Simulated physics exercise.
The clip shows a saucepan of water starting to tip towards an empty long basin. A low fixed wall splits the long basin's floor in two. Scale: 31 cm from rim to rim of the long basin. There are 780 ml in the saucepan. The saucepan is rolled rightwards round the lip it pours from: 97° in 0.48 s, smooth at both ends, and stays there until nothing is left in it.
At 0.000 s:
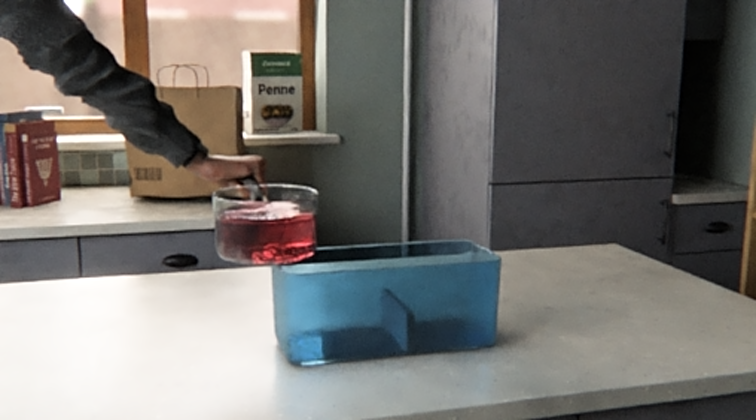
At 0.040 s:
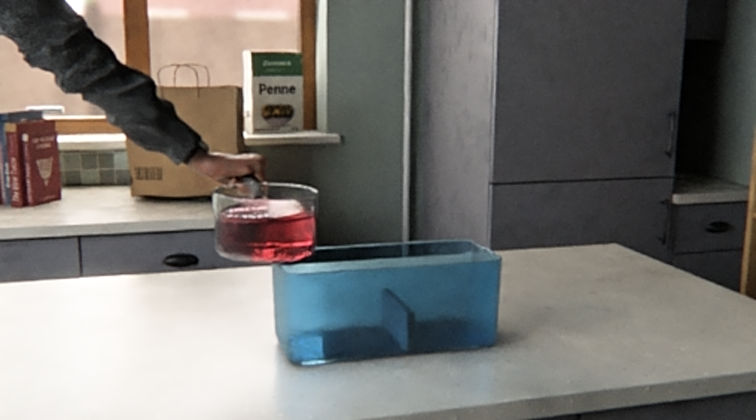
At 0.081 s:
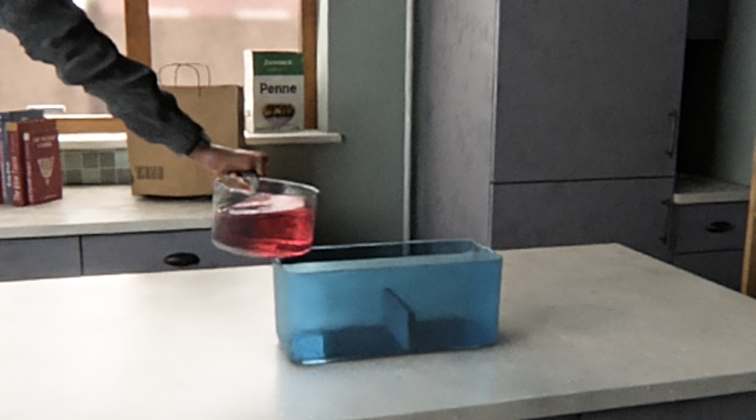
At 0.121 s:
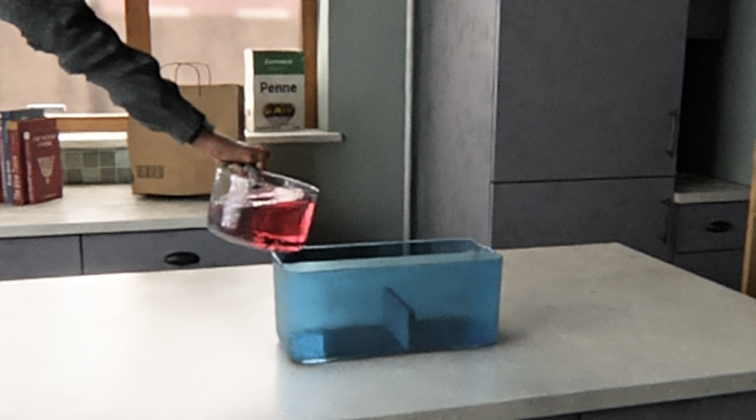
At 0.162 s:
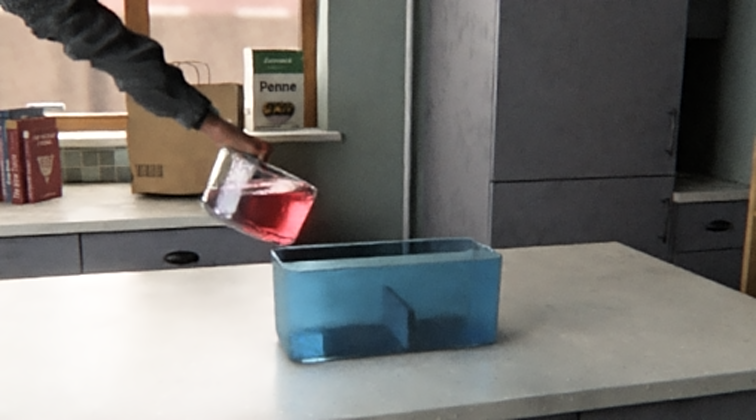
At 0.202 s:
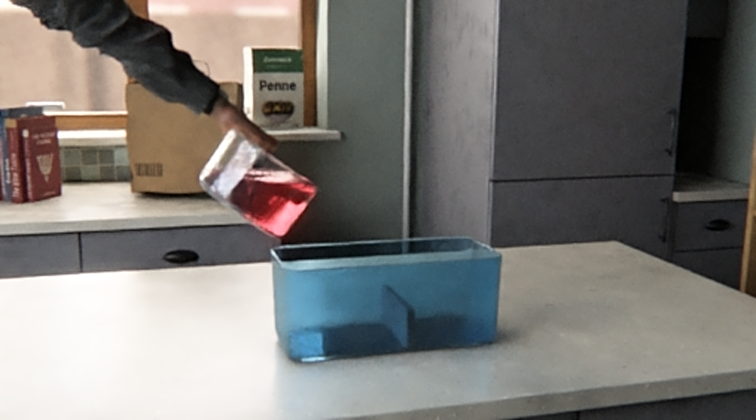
An arm in a dark grey sleeve holds a clear glass saucepan of red liquid above the left end of a long blue basin on a pale kitchen counter, seen from across the counter by a still camera. Behind are red books, a paper bag, a Penne box by a window and grey cupboards. The hand rolls the saucepan rightwards, slowly then more steeply, and the red liquid shifts towards its lower right side.
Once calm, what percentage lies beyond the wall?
About 40 per cent.
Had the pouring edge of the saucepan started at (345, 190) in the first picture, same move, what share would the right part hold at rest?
In that case some 65 per cent.
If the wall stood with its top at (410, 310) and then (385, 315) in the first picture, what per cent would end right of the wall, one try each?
First 15, then 55 per cent.
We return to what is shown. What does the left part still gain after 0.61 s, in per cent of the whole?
About 24 per cent.
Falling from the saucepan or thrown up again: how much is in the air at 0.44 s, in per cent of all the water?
Near 38 in a hundred.
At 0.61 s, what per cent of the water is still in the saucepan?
About 12 per cent.
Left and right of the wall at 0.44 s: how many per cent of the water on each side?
Some 4 per cent left and 0 right.
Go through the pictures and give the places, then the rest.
In the first frame, it leans 0°; its right rim is at (316, 193); the water meets the walls at (216, 214) and (313, 209); the long basin's rim runs from (277, 264) to (486, 250); the wall's top is at (397, 301).
In the second frame, it leans 2°; its right rim is at (316, 192); the water meets the walls at (216, 212) and (313, 206).
In the third frame, it leans 7°; its right rim is at (317, 192); the water meets the walls at (215, 210) and (313, 200).
In the fourth frame, it leans 14°; its right rim is at (317, 191); the water meets the walls at (211, 203) and (313, 193).
In the fifth frame, it leans 25°; its right rim is at (316, 191); the water meets the walls at (207, 188) and (314, 186).
In the sixth frame, it leans 37°; its right rim is at (315, 190); the water meets the walls at (207, 168) and (312, 181); 1 per cent is over the edge.
Then, 0.44 s in, the tilt is 95° and 59 per cent is still to pour, 4 is left of the wall and 0 right of it.
Then, 0.61 s in, the tilt is 97° and 12 per cent is still to pour, 32 is left of the wall and 33 right of it.
Then, 0.79 s in, the tilt is 97° and 3 per cent is still to pour, 41 is left of the wall and 34 right of it.
Then, 0.98 s in, the tilt is 97° and 1 per cent is still to pour, 51 is left of the wall and 39 right of it.
Finally, 56 per cent lies left of the wall, 40 right of it and 3 outside.
